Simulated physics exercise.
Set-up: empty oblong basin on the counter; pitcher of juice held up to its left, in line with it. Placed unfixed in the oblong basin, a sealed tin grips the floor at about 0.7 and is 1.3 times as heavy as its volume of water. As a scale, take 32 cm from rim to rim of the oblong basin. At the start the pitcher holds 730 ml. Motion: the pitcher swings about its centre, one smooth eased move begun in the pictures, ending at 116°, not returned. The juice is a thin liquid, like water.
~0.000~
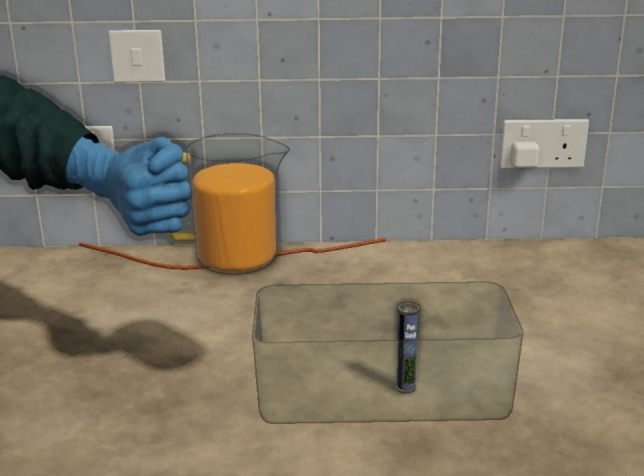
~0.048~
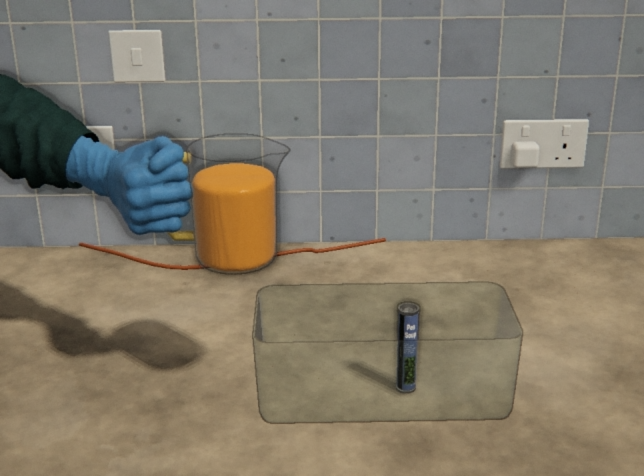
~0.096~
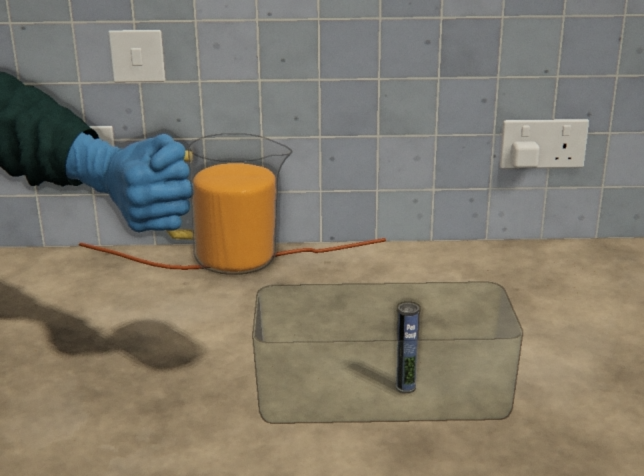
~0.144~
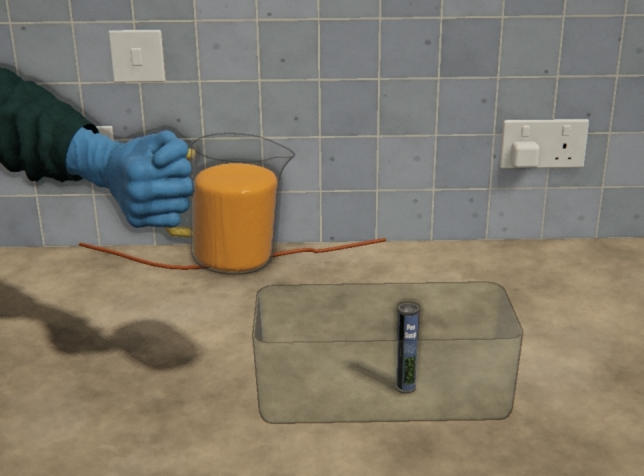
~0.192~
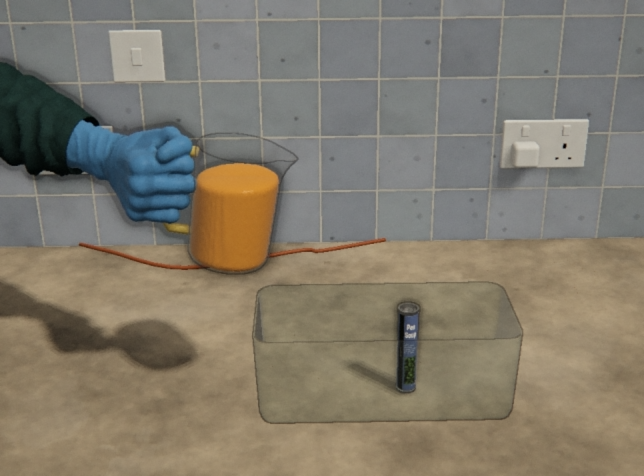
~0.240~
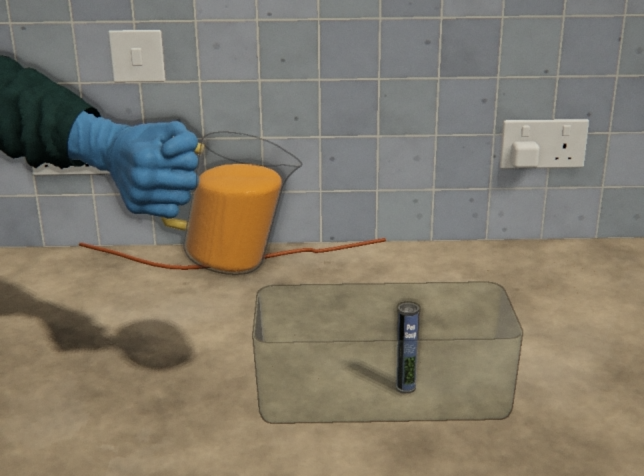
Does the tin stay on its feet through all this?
Yes.
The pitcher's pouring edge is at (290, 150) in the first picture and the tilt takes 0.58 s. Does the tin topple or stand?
Then the tin remains standing.
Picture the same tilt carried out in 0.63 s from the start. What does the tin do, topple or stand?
In that case the tin stays vertical.
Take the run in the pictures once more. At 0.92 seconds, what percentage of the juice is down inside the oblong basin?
Some 54 percent of the total.
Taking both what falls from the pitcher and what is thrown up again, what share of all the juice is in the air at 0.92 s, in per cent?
Some 22 per cent.
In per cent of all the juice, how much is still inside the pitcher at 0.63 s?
Close to 86 percent of the liquid remains at that time.
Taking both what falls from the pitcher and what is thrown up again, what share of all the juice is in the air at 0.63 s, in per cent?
About 12 per cent.
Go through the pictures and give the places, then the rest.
It leans 0°; its right rim is at (289, 148); the juice meets the walls at (193, 176) and (274, 176); the oblong basin's rim runs from (256, 314) to (512, 310); the tin's top is at (409, 312), in the first picture.
It leans 1°; its right rim is at (290, 149); the juice meets the walls at (193, 176) and (275, 176), in the second picture.
It leans 2°; its right rim is at (292, 150); the juice meets the walls at (193, 176) and (275, 176), in the third picture.
It leans 5°; its right rim is at (295, 153); the juice meets the walls at (195, 176) and (277, 176), in the fourth picture.
It leans 9°; its right rim is at (298, 158); the juice meets the walls at (196, 176) and (278, 176), in the fifth picture.
It leans 14°; its right rim is at (302, 163); the juice meets the walls at (197, 178) and (282, 177), in the sixth picture.
Then, 0.63 s in, the tilt is 76° and 86 per cent is still to pour; the tin stands where it began.
Then, 0.92 s in, the tilt is 112° and 24 per cent is still to pour; the tin stands where it began.
Then, 1.22 s in, the tilt is 116° and 1 per cent is still to pour; the tin stands where it began.
Then, 1.55 s in, the tilt is 116° and 0 per cent is still to pour; the tin stands where it began.
Finally, the tin stands where it began.
